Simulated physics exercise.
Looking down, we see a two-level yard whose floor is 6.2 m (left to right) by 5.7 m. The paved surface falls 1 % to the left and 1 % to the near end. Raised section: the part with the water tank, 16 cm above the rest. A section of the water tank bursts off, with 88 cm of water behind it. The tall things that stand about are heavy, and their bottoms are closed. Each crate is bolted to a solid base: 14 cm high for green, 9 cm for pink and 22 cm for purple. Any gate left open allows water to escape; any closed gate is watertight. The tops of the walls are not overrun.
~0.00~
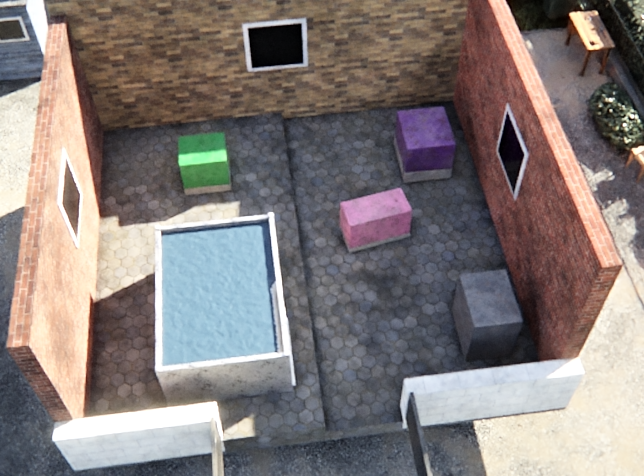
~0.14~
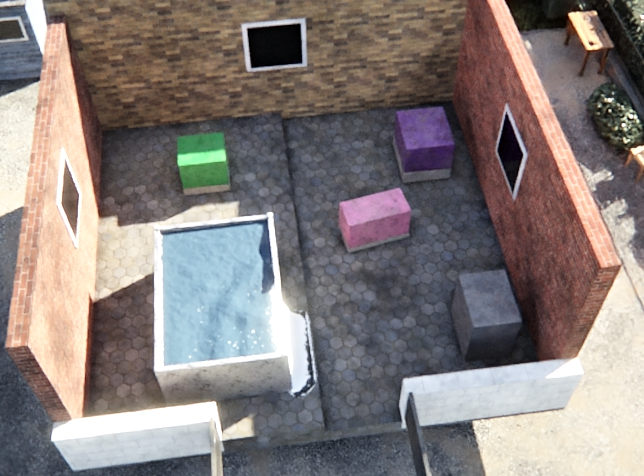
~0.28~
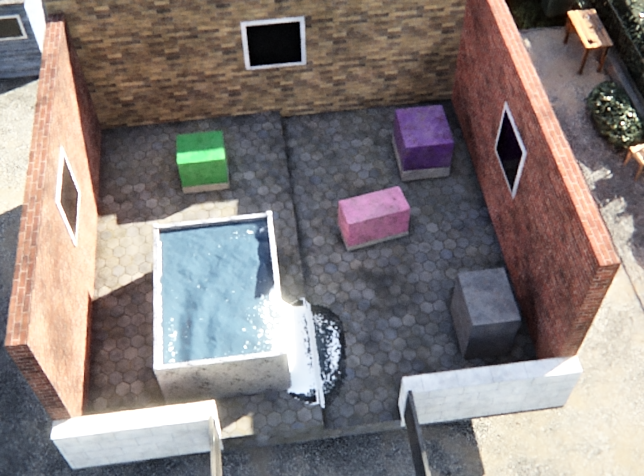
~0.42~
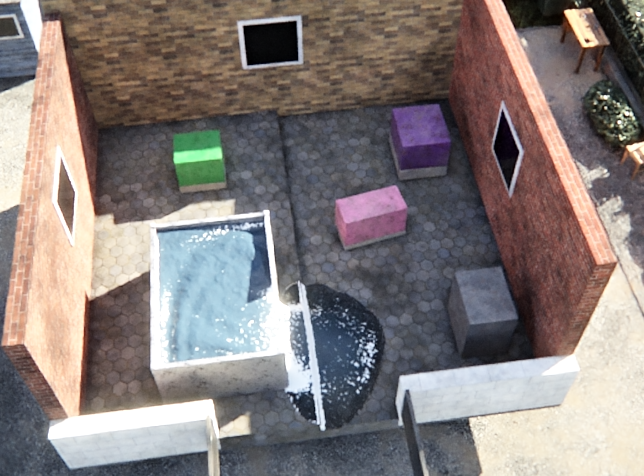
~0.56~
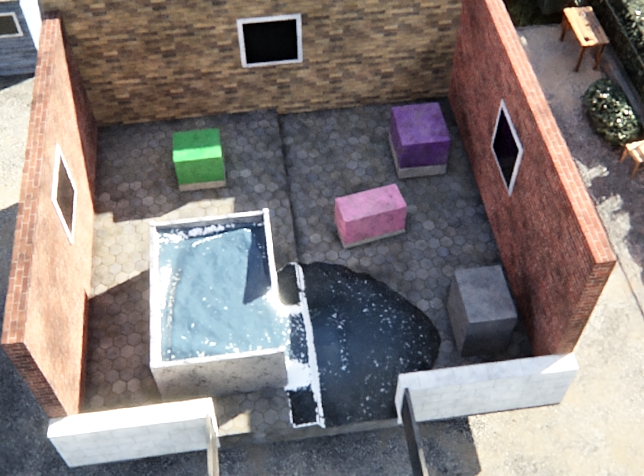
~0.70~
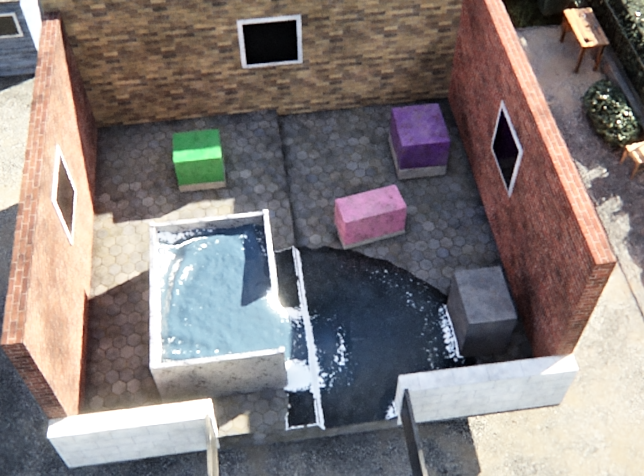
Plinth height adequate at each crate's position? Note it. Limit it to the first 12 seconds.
The green crate is clear; the pink crate is hit; the purple crate is hit.
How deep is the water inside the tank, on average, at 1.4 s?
Mean depth: About 54 cm.
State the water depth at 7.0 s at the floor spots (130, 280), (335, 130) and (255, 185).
Listed order: 0 / 14 / 1 cm.
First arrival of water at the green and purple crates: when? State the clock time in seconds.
On the clock, the front gets to green at 4.5 seconds and to purple at 2.0 seconds.
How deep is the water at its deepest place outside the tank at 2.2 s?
About 53 cm at most.
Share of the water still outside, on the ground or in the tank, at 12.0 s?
About 68 per cent.
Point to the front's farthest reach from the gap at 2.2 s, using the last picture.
That's around (450, 115) in the last picture.
After 1.4 s water covers 30 % of the floor and is deepest (58 cm) near (538, 382); green plinth not reached, pink plinth reached, purple plinth not reached.
After 2.2 s water covers 30 % of the floor and is deepest (53 cm) near (538, 382); green plinth not reached, pink plinth reached, purple plinth reached.
After 3.5 s water covers 45 % of the floor and is deepest (32 cm) near (525, 384); green plinth not reached, pink plinth reached, purple plinth reached.
After 7.0 s water covers 65 % of the floor and is deepest (18 cm) near (307, 259); green plinth reached, pink plinth reached, purple plinth reached.
After 12.0 s water covers 60 % of the floor and is deepest (15 cm) near (319, 340); highest at the green plinth 4 cm, highest at the pink plinth 19 cm, highest at the purple plinth 35 cm.
